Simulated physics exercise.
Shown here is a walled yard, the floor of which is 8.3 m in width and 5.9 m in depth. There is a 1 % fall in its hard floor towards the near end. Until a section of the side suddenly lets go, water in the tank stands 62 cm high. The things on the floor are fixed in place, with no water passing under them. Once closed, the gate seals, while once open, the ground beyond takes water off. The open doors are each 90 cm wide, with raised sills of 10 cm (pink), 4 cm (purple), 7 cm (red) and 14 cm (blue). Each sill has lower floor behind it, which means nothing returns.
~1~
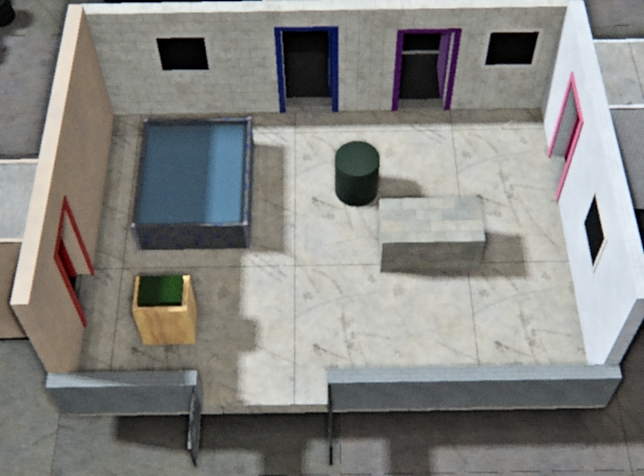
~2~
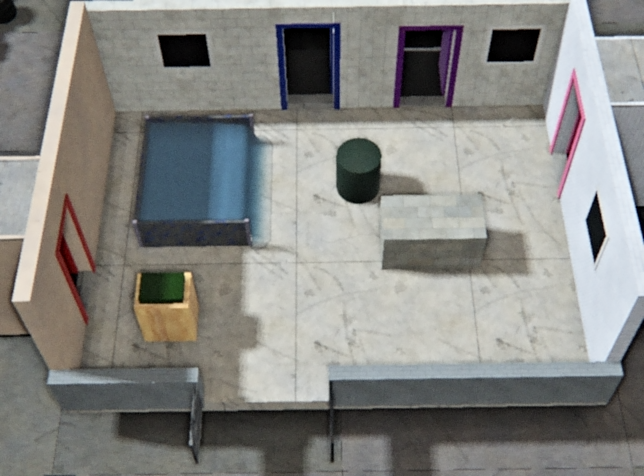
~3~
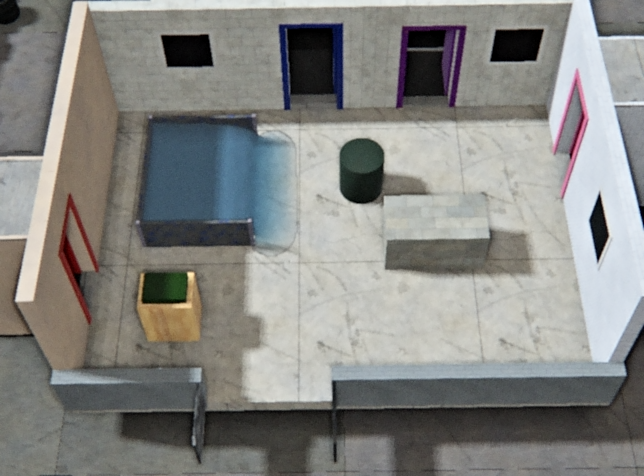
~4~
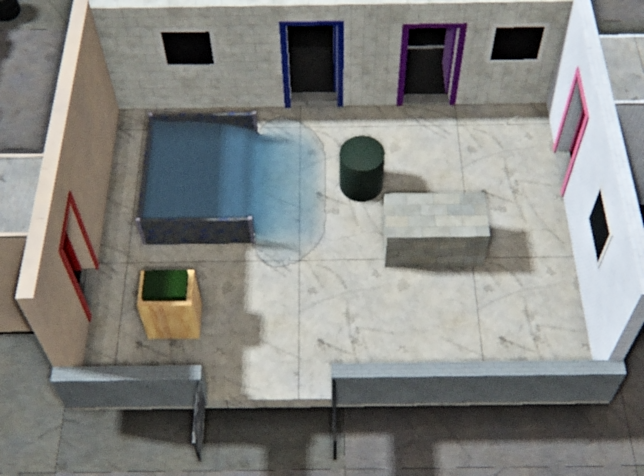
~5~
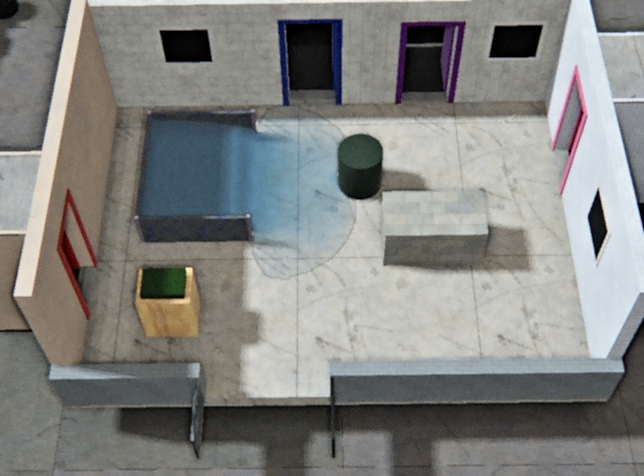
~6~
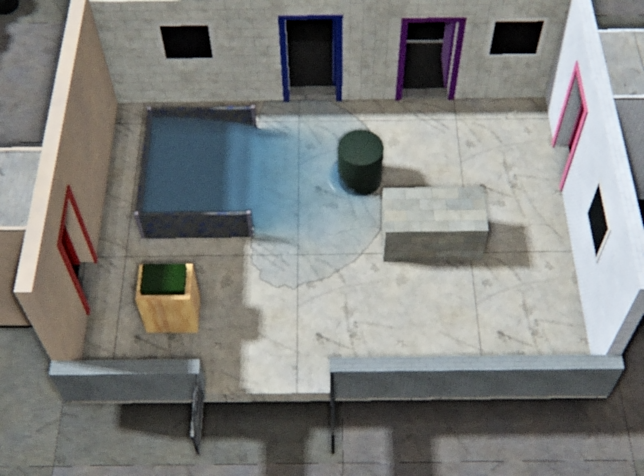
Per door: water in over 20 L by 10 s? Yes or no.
Pink door yes, purple door yes, red door no, blue door no.
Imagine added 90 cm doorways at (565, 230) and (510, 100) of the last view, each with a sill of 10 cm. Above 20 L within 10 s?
Order as listed: Respected and surpassed.
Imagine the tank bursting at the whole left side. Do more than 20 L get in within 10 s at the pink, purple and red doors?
So pink ends up short of it, purple short of it, red past the limit.
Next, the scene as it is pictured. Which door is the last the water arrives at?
Door: Red.
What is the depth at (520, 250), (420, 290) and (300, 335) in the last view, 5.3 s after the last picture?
About 6, 3 and 3 cm respectively.
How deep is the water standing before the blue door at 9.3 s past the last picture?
2.0 cm.
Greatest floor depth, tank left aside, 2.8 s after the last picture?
Peak depth: Approx. 26 cm.
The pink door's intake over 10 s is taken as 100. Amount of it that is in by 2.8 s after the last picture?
35 percent or so by then.
Then, 0.7 s after the last picture water covers 30 % of the floor and is deepest (42 cm) near (333, 180); pink door not reached, purple door 3 cm at the sill, 0 L in, red door not reached, blue door 11 cm at the sill, 0 L in.
Then, 1.5 s after the last picture water covers 45 % of the floor and is deepest (34 cm) near (375, 229); pink door 4 cm at the sill, 0 L in, purple door 13 cm at the sill, 20 L in, red door not reached, blue door 9 cm at the sill, 0 L in.
Then, 2.8 s after the last picture water covers 60 % of the floor and is deepest (26 cm) near (542, 131); pink door 18 cm at the sill, 15 L in, purple door 8 cm at the sill, 54 L in, red door not reached, blue door 11 cm at the sill, 1 L in.
Then, 5.3 s after the last picture water covers 75 % of the floor and is deepest (22 cm) near (538, 376); pink door 10 cm at the sill, 46 L in, purple door 4 cm at the sill, 65 L in, red door not reached, blue door 5 cm at the sill, 2 L in.
Then, 9.3 s after the last picture water covers 90 % of the floor and is deepest (10 cm) near (205, 330); pink door 4 cm at the sill, 47 L in, purple door 3 cm at the sill, 70 L in, red door 1 cm at the sill, 0 L in, blue door 2 cm at the sill, 2 L in.
